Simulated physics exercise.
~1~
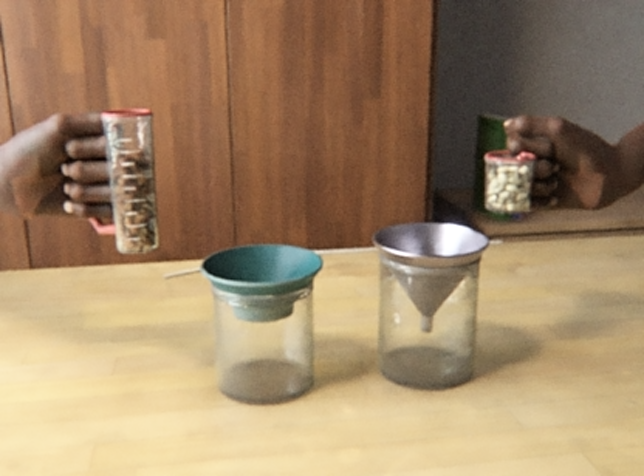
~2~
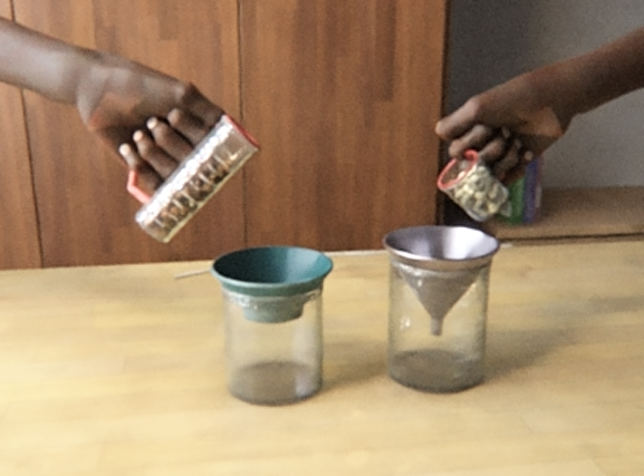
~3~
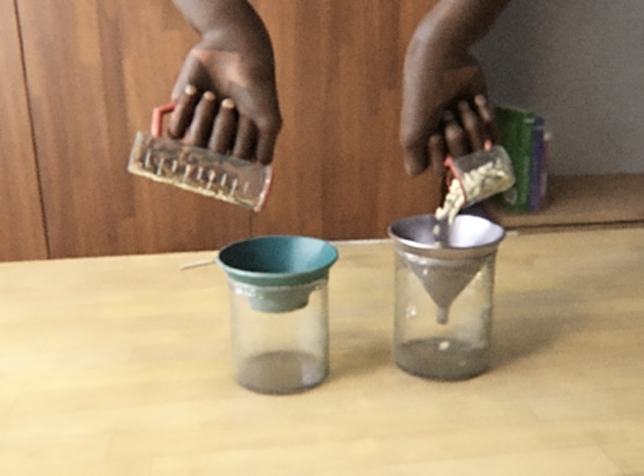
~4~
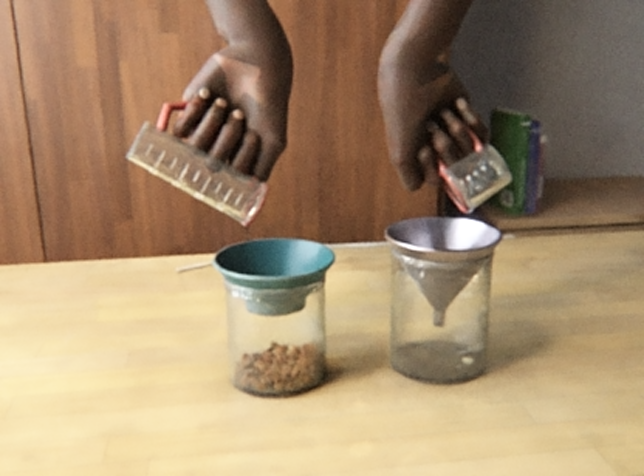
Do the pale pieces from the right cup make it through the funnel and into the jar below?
No, the right funnel gets blocked and only a few pieces reach its jar. The left funnel runs clear, and its brown bits all end up in the jar.
